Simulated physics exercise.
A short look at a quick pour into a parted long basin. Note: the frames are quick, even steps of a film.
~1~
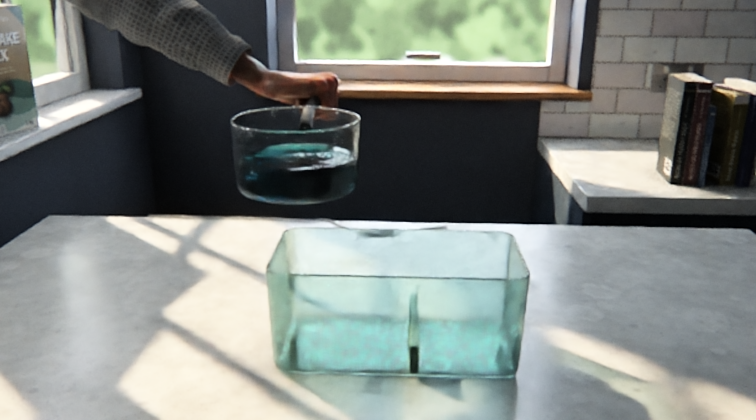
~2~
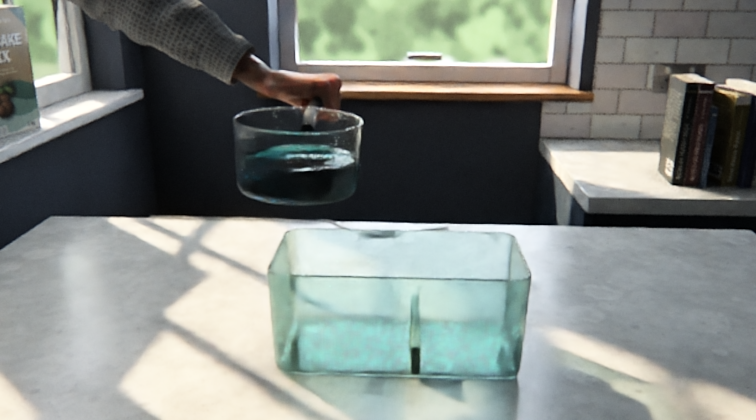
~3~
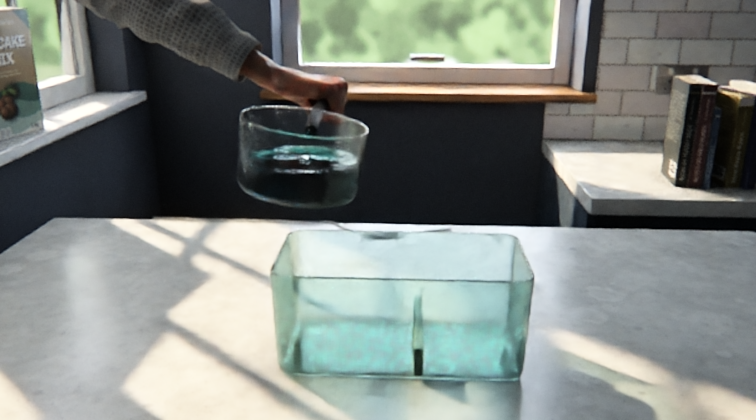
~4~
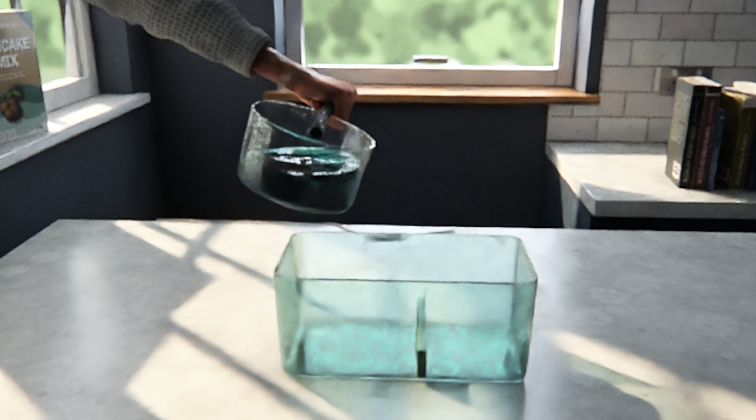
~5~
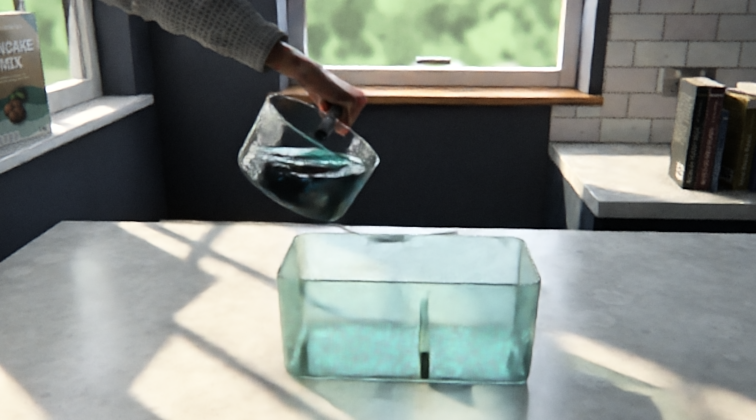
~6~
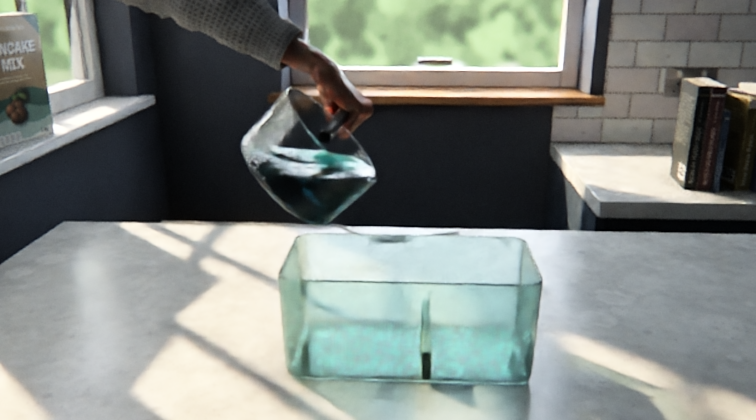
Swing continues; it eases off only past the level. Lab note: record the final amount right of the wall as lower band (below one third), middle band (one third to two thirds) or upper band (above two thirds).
I'd put the amount right of the wall under the one-third mark.
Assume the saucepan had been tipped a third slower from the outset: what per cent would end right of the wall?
About 15 per cent.
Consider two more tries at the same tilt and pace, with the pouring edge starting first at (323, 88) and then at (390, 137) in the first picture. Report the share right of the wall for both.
15 and 40 per cent.
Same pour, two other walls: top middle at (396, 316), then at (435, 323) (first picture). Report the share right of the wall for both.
Try 1: Some 30 %; try 2: 15 %.
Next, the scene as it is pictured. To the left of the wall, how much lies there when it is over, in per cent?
Close to 85 per cent.
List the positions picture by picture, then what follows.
In the first picture, tilt 0°; pouring edge (359, 121); surface from (240, 155) to (357, 157); the long basin's rim runs from (276, 250) to (521, 255); the wall's top is at (414, 319).
In the second picture, tilt 2°; pouring edge (362, 125); surface from (241, 156) to (358, 158).
In the third picture, tilt 8°; pouring edge (367, 133); surface from (243, 156) to (360, 161).
In the fourth picture, tilt 19°; pouring edge (374, 147); surface from (244, 156) to (363, 164).
In the fifth picture, tilt 31°; pouring edge (377, 163); surface from (244, 153) to (370, 167).
In the sixth picture, tilt 46°; pouring edge (375, 181); surface from (254, 148) to (377, 171).
A moment on, the saucepan is tipped right over and 28 per cent is still to pour, 44 is left of the wall and 1 right of it.
Next, the saucepan is tipped right over and 6 per cent is still to pour, 80 is left of the wall and 4 right of it.
Then the saucepan is tipped right over and 0 per cent is still to pour, 87 is left of the wall and 9 right of it.
Later the saucepan is tipped right over and 0 per cent is still to pour, 88 is left of the wall and 9 right of it.
At rest 87 per cent lies left of the wall, 9 right of it and 3 outside.
